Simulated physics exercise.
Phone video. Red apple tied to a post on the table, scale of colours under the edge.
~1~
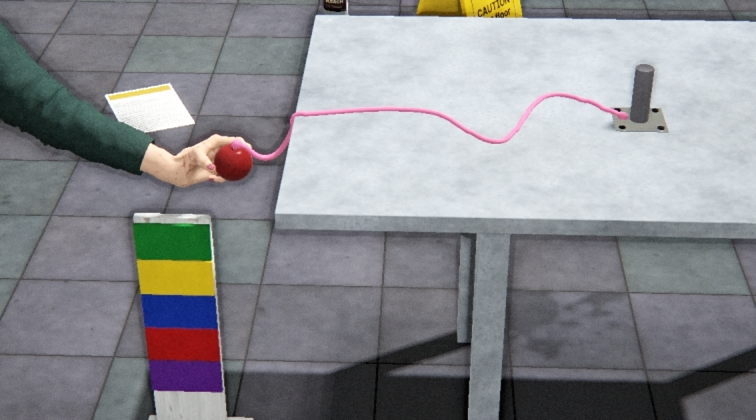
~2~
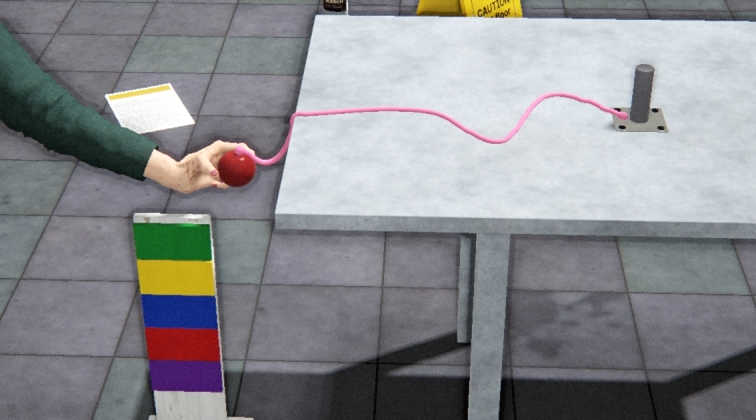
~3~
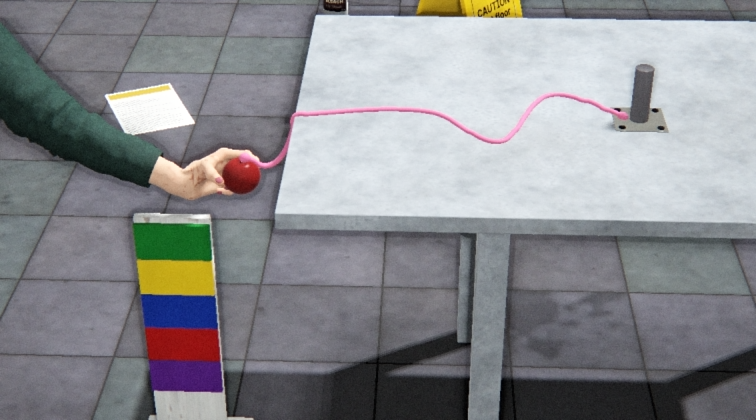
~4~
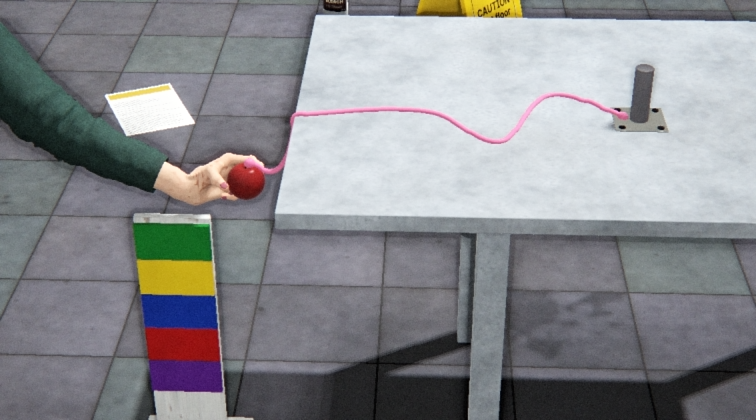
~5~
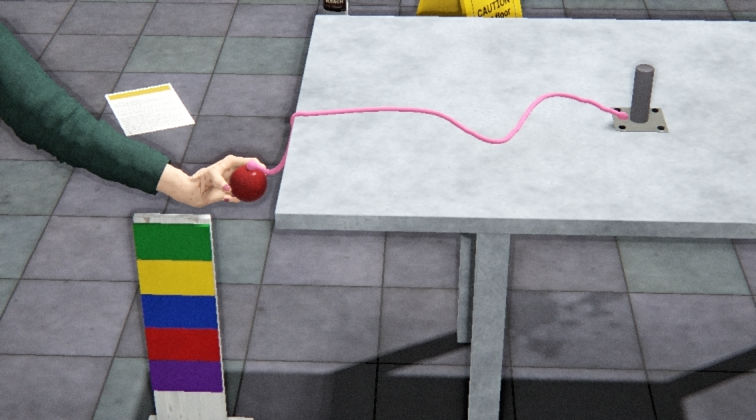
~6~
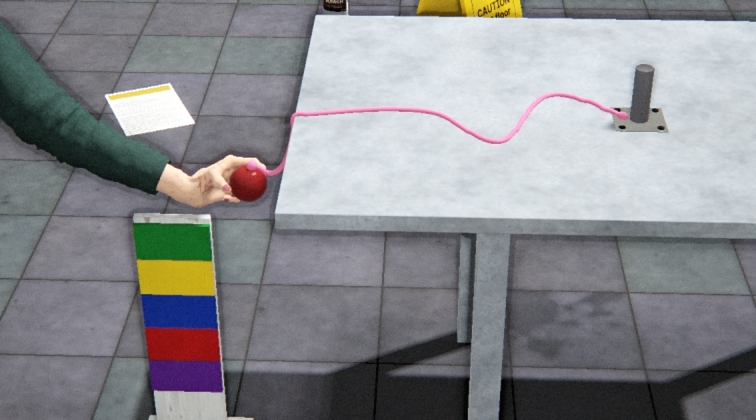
A hand in a dark green sleeve holds a red ball-like object just off the left edge of a pale grey table, seen from above in a tiled room. A pink cord curves from it across the tabletop to a short grey post, while a board banded green, yellow, blue, red and purple stands below. The hand shifts slightly down and right, then stays nearly still, the camera steady.
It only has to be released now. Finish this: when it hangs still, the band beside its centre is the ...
When it hangs still, the band beside its centre is the blue one.
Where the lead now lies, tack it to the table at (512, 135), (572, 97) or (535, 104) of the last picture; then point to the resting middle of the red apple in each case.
Going try by try, I'd put it close to (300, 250), then (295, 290), and finally (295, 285).
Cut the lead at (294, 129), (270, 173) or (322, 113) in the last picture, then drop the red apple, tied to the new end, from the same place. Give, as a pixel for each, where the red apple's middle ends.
First (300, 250), then (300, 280), then (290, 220).
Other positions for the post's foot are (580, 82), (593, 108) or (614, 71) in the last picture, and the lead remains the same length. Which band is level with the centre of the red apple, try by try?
Result 1: Red. Result 2: Red. Result 3: Blue.
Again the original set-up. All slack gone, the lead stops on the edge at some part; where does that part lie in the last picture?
At (406, 110), roughly.
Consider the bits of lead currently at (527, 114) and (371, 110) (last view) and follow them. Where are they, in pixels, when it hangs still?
First one: (483, 120); second one: (294, 155).
Soon after, apple near (281, 296); level with yellow.
After that, apple near (318, 310); level with blue.
In the end, apple near (299, 311); level with blue. The blue one.
